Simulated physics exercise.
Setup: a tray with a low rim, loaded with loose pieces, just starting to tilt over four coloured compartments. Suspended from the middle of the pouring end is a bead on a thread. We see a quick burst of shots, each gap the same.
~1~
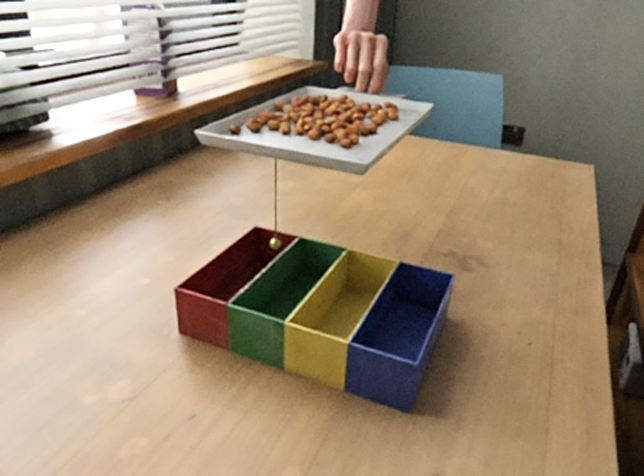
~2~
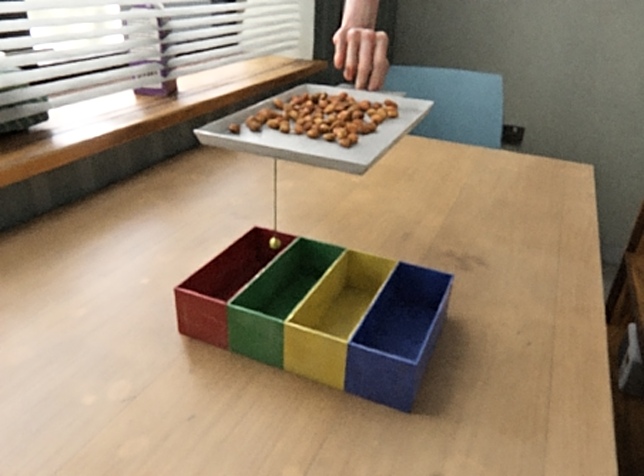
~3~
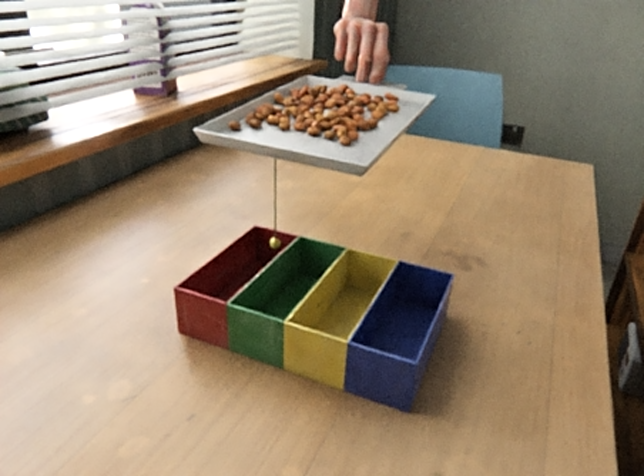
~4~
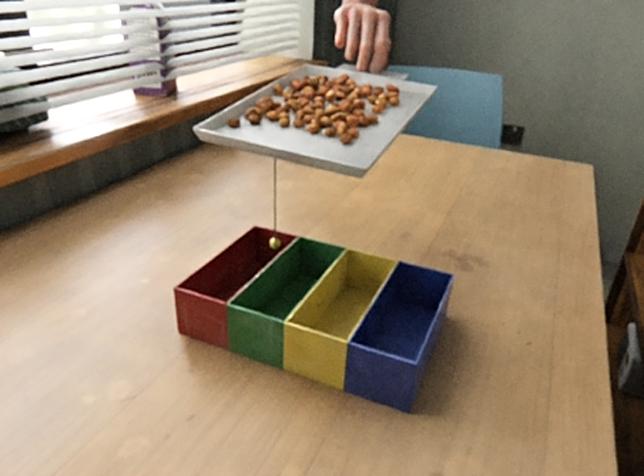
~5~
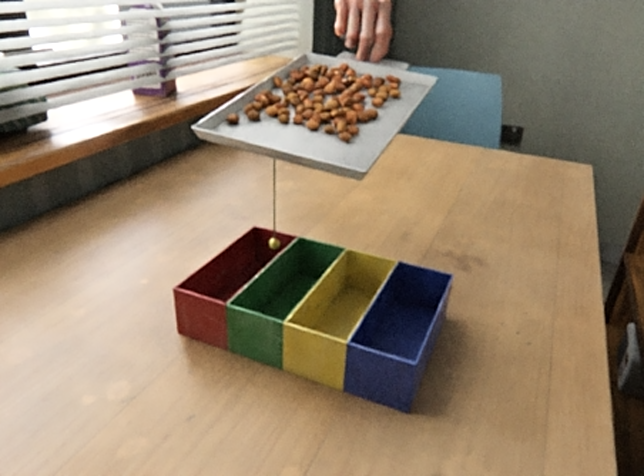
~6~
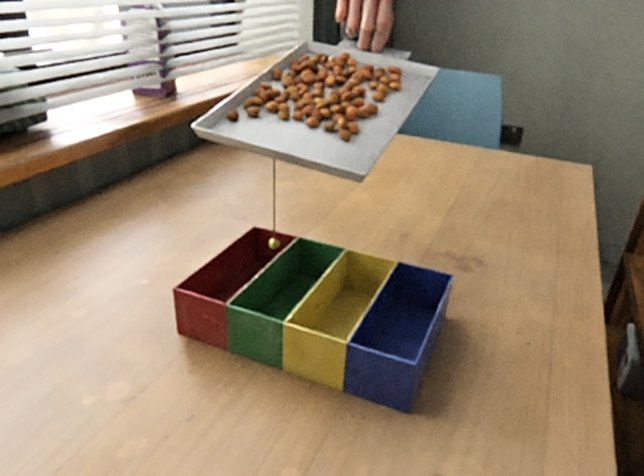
At the start, a hand holds a nearly level grey tray of small brown pieces above red, green, yellow and blue compartments, with a bead hanging on a thread. The hand then raises the tray's far side, tilting it slightly toward the near right corner, while the bead barely moves.
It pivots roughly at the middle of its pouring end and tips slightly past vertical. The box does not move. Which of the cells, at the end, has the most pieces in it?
The yellow cell has the most pieces in it.
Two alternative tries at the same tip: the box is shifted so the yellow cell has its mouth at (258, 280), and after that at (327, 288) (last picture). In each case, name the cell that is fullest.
First try: The blue cell; second try: That yellow cell.
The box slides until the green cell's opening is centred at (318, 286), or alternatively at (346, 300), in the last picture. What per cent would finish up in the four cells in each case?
First case 100 in a hundred, second case 90 in a hundred.
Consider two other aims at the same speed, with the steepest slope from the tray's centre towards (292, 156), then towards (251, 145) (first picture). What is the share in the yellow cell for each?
So it's 20 percent with the first slope and 0 percent with the other.
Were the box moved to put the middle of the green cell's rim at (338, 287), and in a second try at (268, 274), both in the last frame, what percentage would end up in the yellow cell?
It comes to near 10 per cent the first time and near 60 per cent the second time.
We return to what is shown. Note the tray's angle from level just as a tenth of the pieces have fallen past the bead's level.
My estimate is some 60 degrees.
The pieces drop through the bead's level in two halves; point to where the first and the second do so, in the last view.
Near (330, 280) to start, and near (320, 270) afterwards.
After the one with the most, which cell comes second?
Next after the leader comes the cell in green.
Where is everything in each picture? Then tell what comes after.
Corners of the pouring end at (201, 131) and (364, 161), level; middle of the load at (320, 115), bits of cat kibble; bead on its thread at (276, 244); red cell at (202, 314); green cell at (256, 332); yellow cell at (315, 352); blue cell at (380, 373), in the first picture.
Corners of the pouring end at (201, 130) and (363, 161), level; middle of the load at (319, 113), in the second picture.
Corners of the pouring end at (201, 129) and (363, 163), tipped barely, lowest at the right corner; middle of the load at (320, 108), in the third picture.
Corners of the pouring end at (200, 127) and (363, 165), tipped a little, lowest at the right corner; middle of the load at (320, 101), in the fourth picture.
Corners of the pouring end at (199, 126) and (362, 168), tipped a little, lowest at the right corner; middle of the load at (319, 94), in the fifth picture.
Corners of the pouring end at (198, 125) and (362, 170), tipped a little, lowest at the right corner; middle of the load at (319, 87); red cell at (201, 315); green cell at (255, 332); yellow cell at (314, 352); blue cell at (378, 373), in the sixth picture.
Soon, tray tipped steeply; most on the tray; about a quarter falling or outside the box.
A while on, tray tipped right over; about a quarter on the tray; about half in the yellow cell; about a quarter in the green cell; a small part in the blue cell; a stray few in the red cell; a small part falling or outside the box.
Towards the end, tray tipped past a quarter turn; about two thirds in the yellow cell; about a third in the green cell; a small part in the blue cell; a small part in the red cell; a stray few falling or outside the box.
Finally, tray tipped past a quarter turn; about two thirds in the yellow cell; about a third in the green cell; a small part in the blue cell; a small part in the red cell; a stray few outside the box.
